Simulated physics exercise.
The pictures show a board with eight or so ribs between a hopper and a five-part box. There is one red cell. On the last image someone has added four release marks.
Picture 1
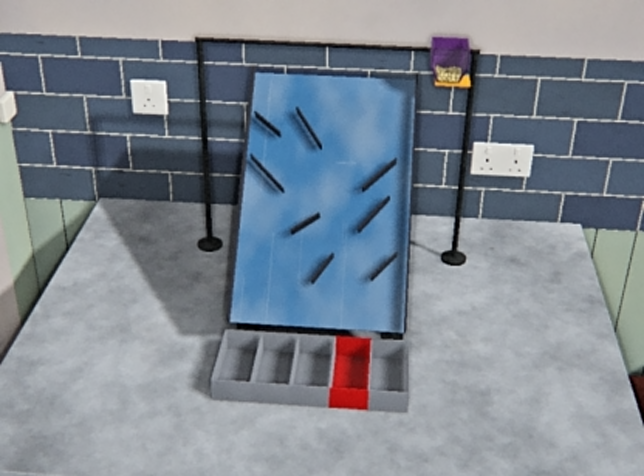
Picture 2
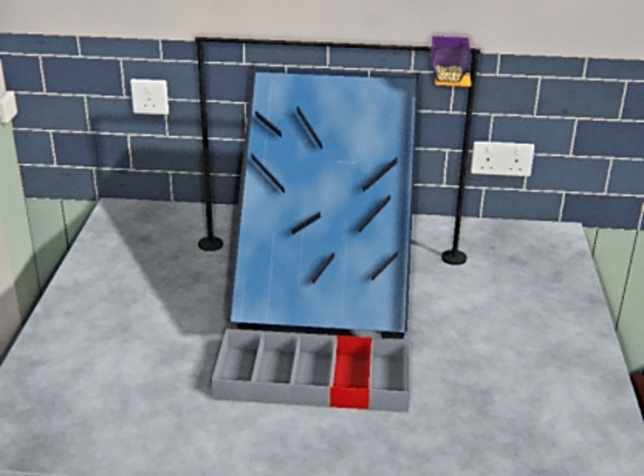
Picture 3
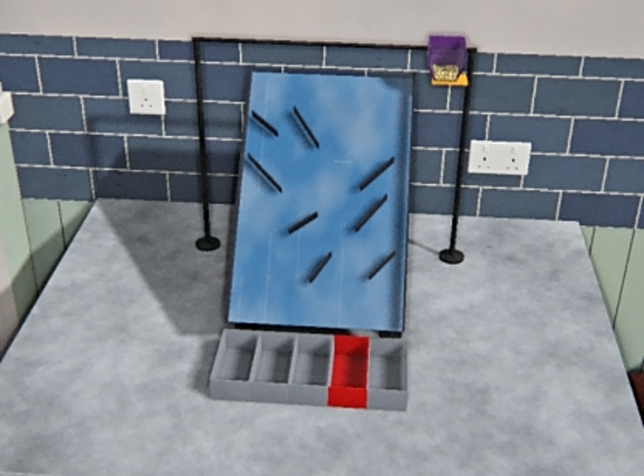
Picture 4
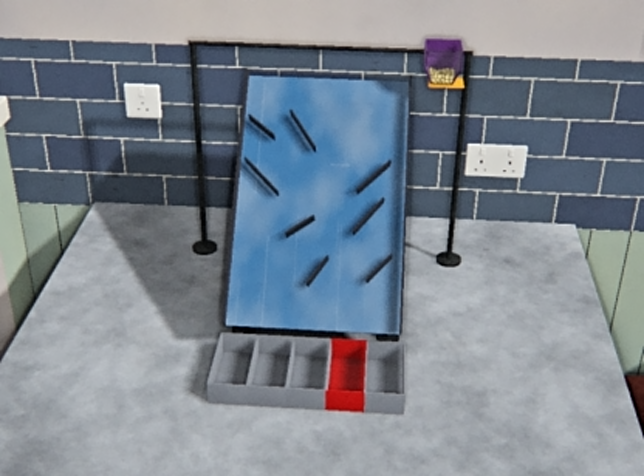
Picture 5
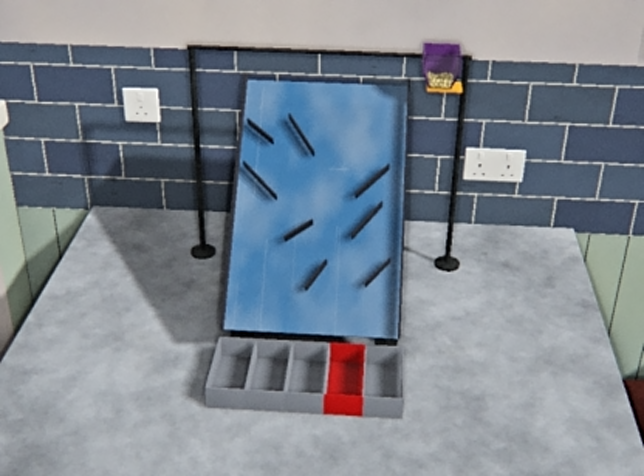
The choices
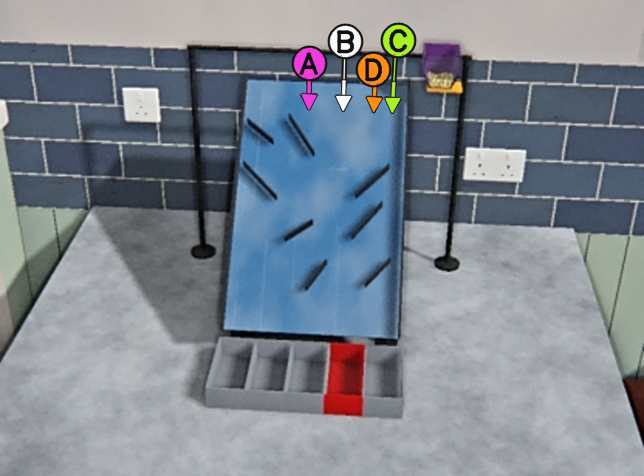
A blue board with dark ribs stands above a five-part box as the view shifts slightly.
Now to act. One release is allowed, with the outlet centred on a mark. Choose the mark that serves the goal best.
A beats the others.
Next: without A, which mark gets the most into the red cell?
Mark B.
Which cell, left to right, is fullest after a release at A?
The fourth from the left.
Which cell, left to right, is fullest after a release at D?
The second.
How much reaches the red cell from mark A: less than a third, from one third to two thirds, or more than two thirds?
From one third to two thirds.
On the marked copy, mark A meets the board at (308, 104); mark B meets the board at (343, 105); mark C meets the board at (392, 107); mark D meets the board at (373, 106).
For mark A, roughly half in the red cell, roughly a third in other cells, about a tenth outside the box.
For mark B, roughly a quarter in the red cell, roughly two thirds in other cells, about a tenth outside the box.
For mark C, just a few in the red cell, almost all in other cells, about a tenth outside the box.
For mark D, just a few in the red cell, the larger part in other cells, about a tenth outside the box.
